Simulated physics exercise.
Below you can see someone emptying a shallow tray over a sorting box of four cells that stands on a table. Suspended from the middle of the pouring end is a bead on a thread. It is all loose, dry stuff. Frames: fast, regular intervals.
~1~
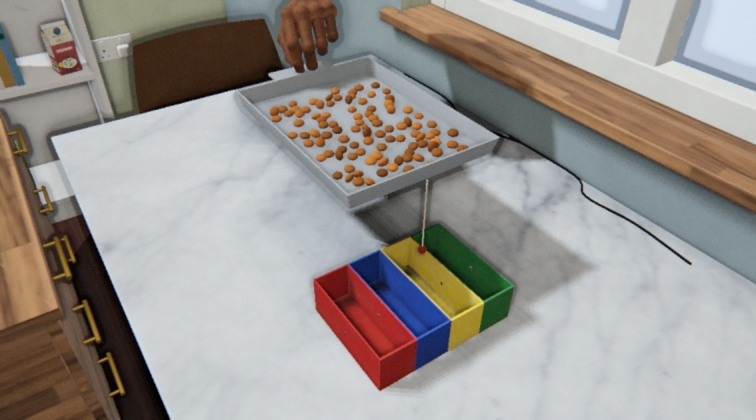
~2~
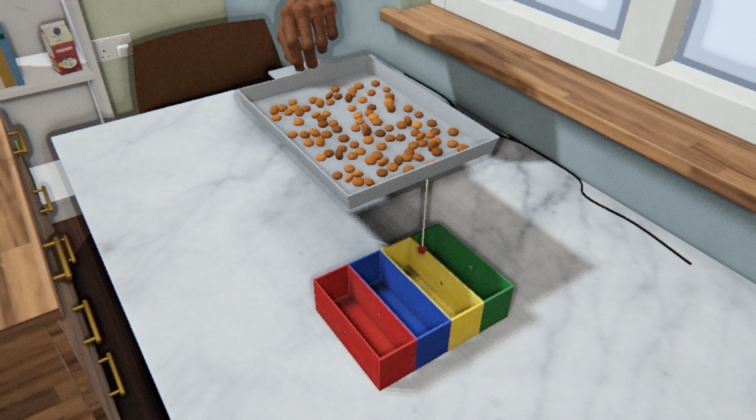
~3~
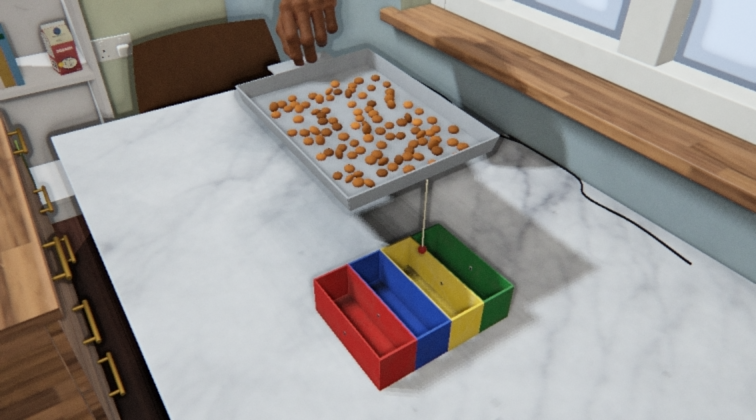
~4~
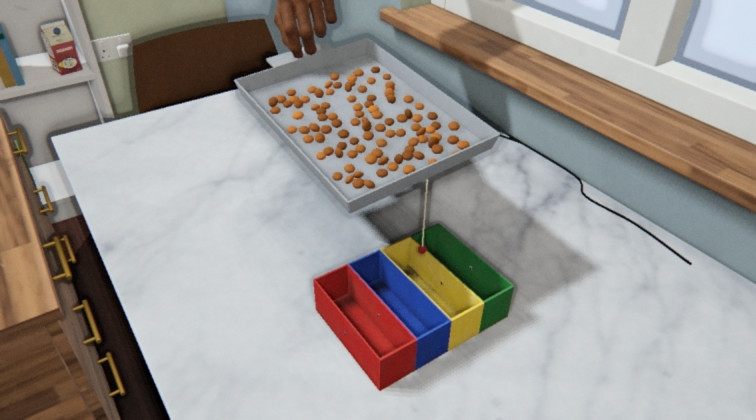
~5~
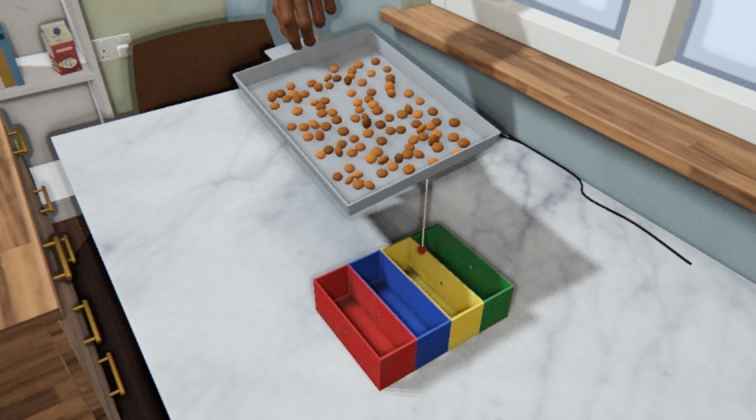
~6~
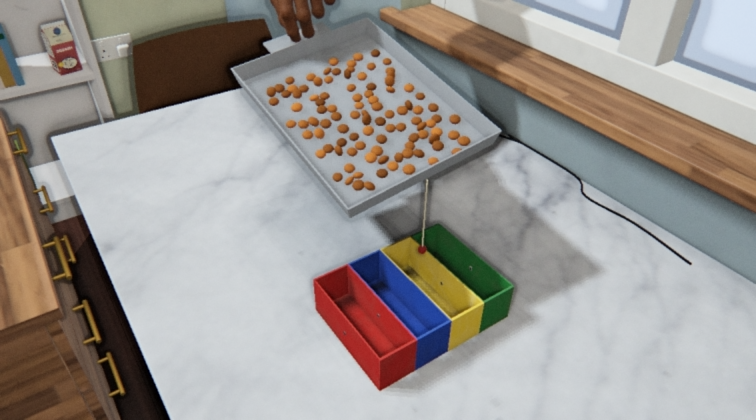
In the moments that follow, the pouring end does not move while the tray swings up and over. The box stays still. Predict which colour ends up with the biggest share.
The biggest share goes to red.
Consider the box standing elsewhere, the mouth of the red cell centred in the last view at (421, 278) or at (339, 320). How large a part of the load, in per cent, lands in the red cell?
Roughly 0 per cent, and 10 per cent.
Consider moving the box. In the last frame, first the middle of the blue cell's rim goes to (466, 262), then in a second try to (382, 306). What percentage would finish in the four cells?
About 0 per cent, then about 90 per cent.
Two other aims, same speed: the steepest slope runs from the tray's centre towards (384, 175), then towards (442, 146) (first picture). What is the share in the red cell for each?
50 % and 0 %, roughly.
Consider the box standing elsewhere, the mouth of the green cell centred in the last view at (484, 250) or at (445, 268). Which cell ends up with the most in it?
The first time the cell in red comes out on top, the second time the cell in blue.
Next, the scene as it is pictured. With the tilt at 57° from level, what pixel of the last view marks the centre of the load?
Check around (363, 161) in the last picture.
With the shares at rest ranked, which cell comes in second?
The blue one.
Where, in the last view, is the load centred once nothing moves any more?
At about (360, 315), give or take.
Shortly afterwards, tray tipped steeply; the whole lot on the tray.
Next, tray tipped right over; near two thirds on the tray; a little in the red cell; a little in the blue cell; near a quarter falling or outside the box.
Some moments later, tray tipped past a quarter turn; near two thirds in the red cell; near a third in the blue cell; a little falling or outside the box.
In the end, tray tipped past a quarter turn; near two thirds in the red cell; near a third in the blue cell; none at all in the yellow cell; none at all in the green cell; a little outside the box.
